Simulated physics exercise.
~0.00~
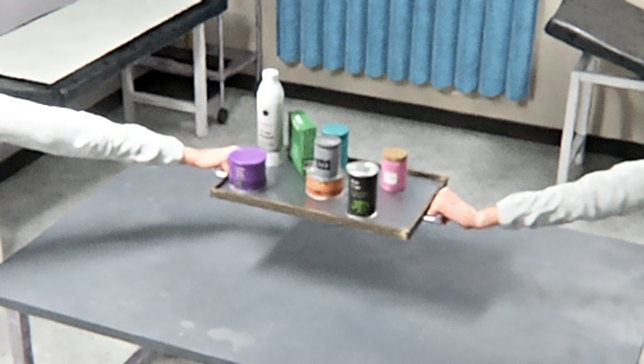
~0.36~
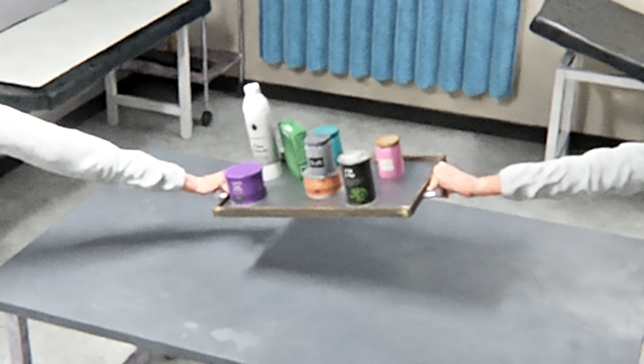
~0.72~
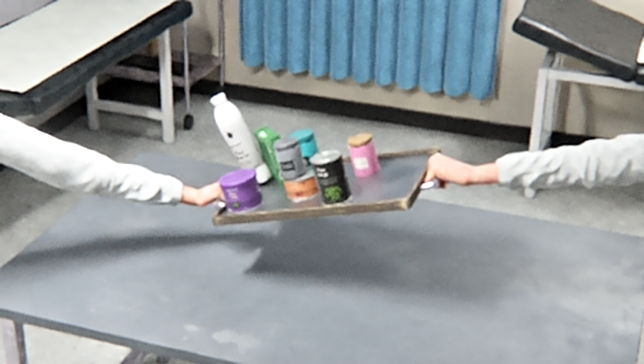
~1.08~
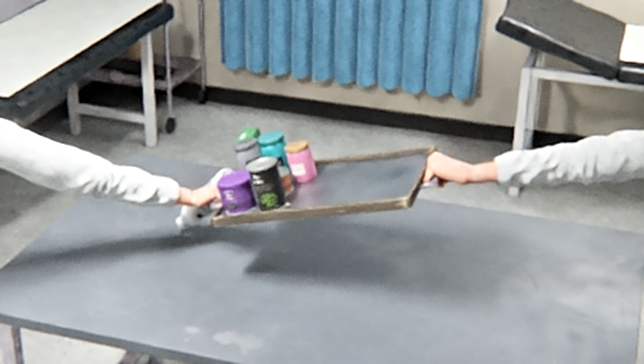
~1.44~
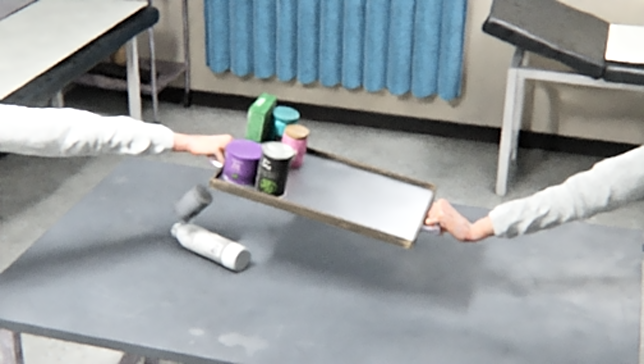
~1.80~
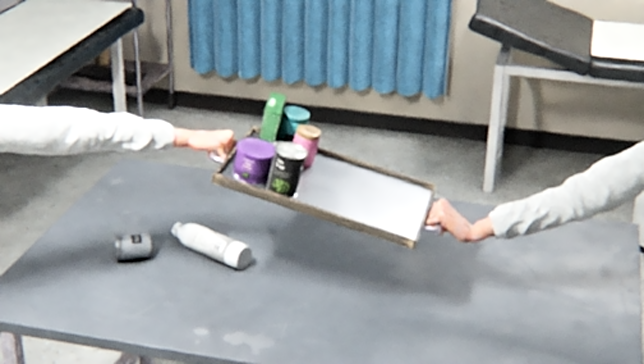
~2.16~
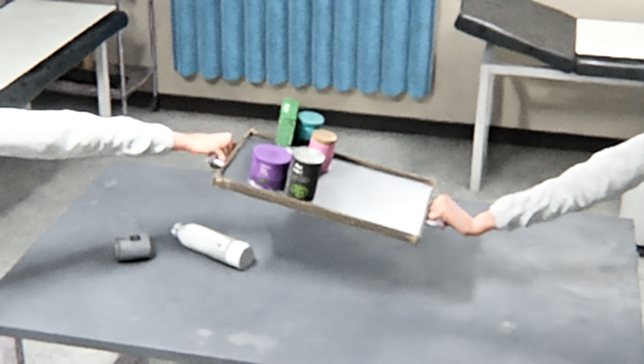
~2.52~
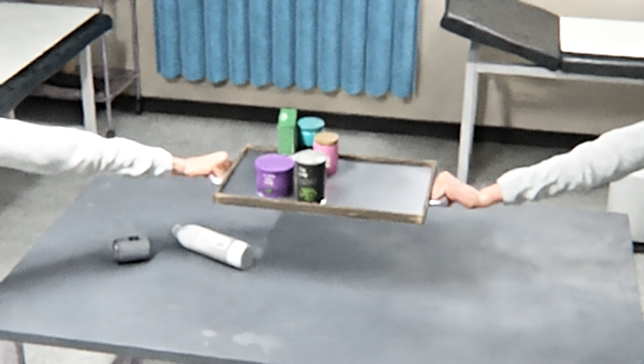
In a clinic-like room with a blue curtain and padded benches behind, seen from slightly above, two white-sleeved hands hold a tray over a grey table. On it stand a white bottle at the back left, a purple tub, a green packet, a turquoise jar, a grey jar, an orange tub, a black tin and a pink jar. The left edge dips, the containers slide left, and the bottle tips over and falls off. The grey jar drops after it as the tray tilts down to the right. The tray levels, leaving bottle and jar lying on the table.
